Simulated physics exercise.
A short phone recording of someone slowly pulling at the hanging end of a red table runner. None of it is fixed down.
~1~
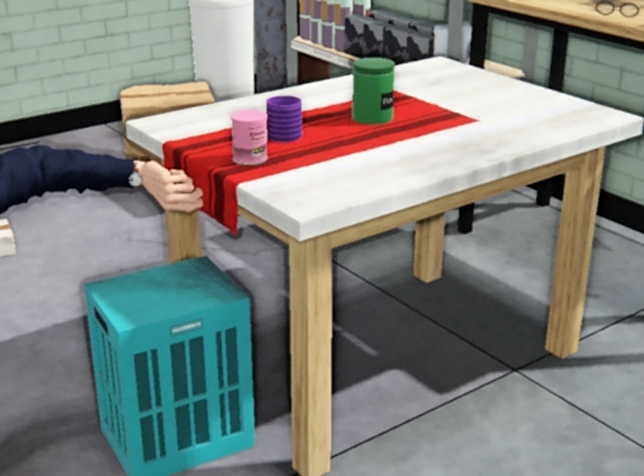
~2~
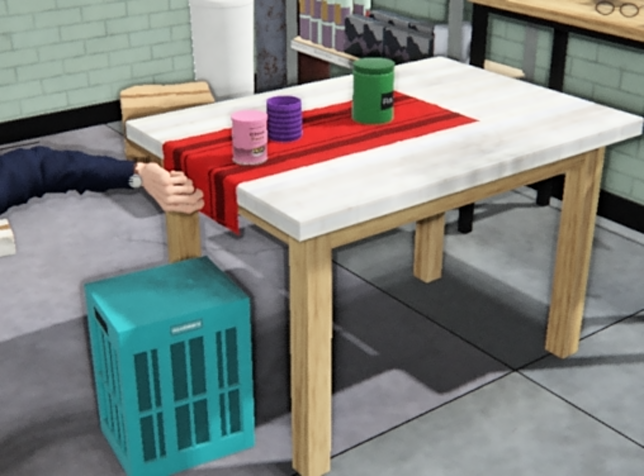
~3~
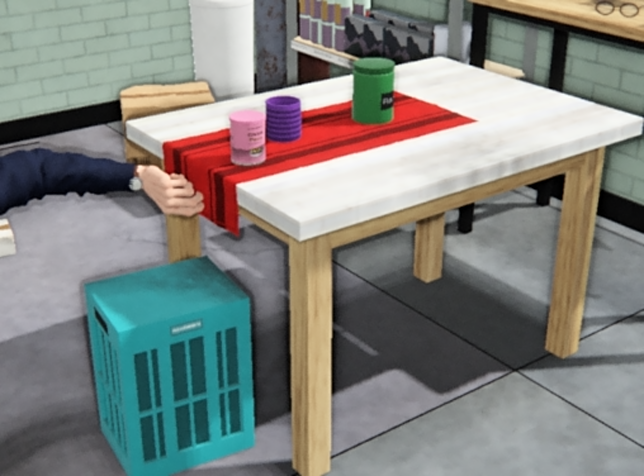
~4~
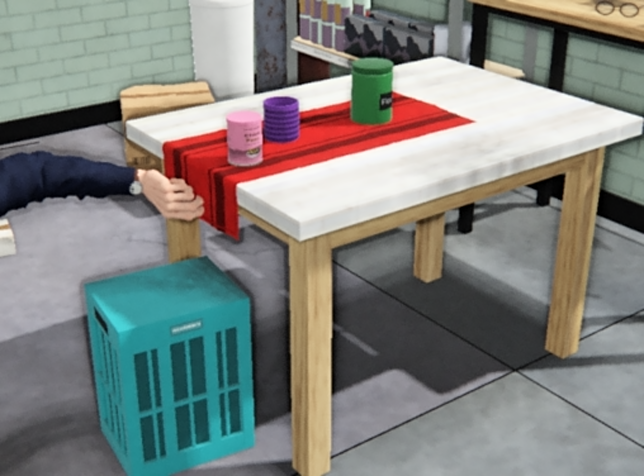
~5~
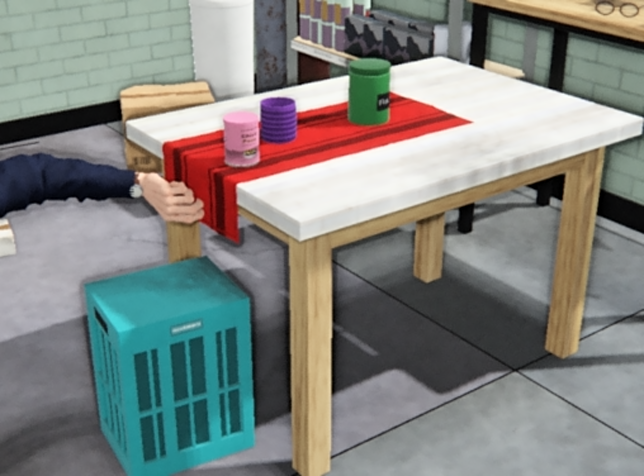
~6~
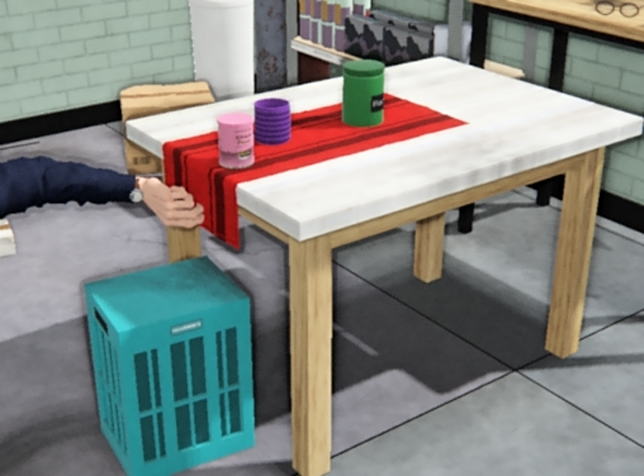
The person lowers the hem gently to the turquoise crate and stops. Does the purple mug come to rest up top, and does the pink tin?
One by one: The purple mug does; the pink tin does not.
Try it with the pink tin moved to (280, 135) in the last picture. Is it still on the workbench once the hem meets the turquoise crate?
Looks like it goes off the side.
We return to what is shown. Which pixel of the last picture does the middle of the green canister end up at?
(318, 104), about.
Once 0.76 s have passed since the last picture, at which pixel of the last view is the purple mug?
It is near (222, 133) at that moment.
Then, 0.32 s later than the last view, hem going down; mug carried along near (250, 127); tin carried along near (212, 147).
Then, 0.76 s later than the last view, hem on the crate; mug carried along near (222, 133); tin over the edge.
Finally, hem on the crate; mug carried along near (222, 133); tin over the edge. The purple mug keeps clear of the edge and the pink tin falls off.
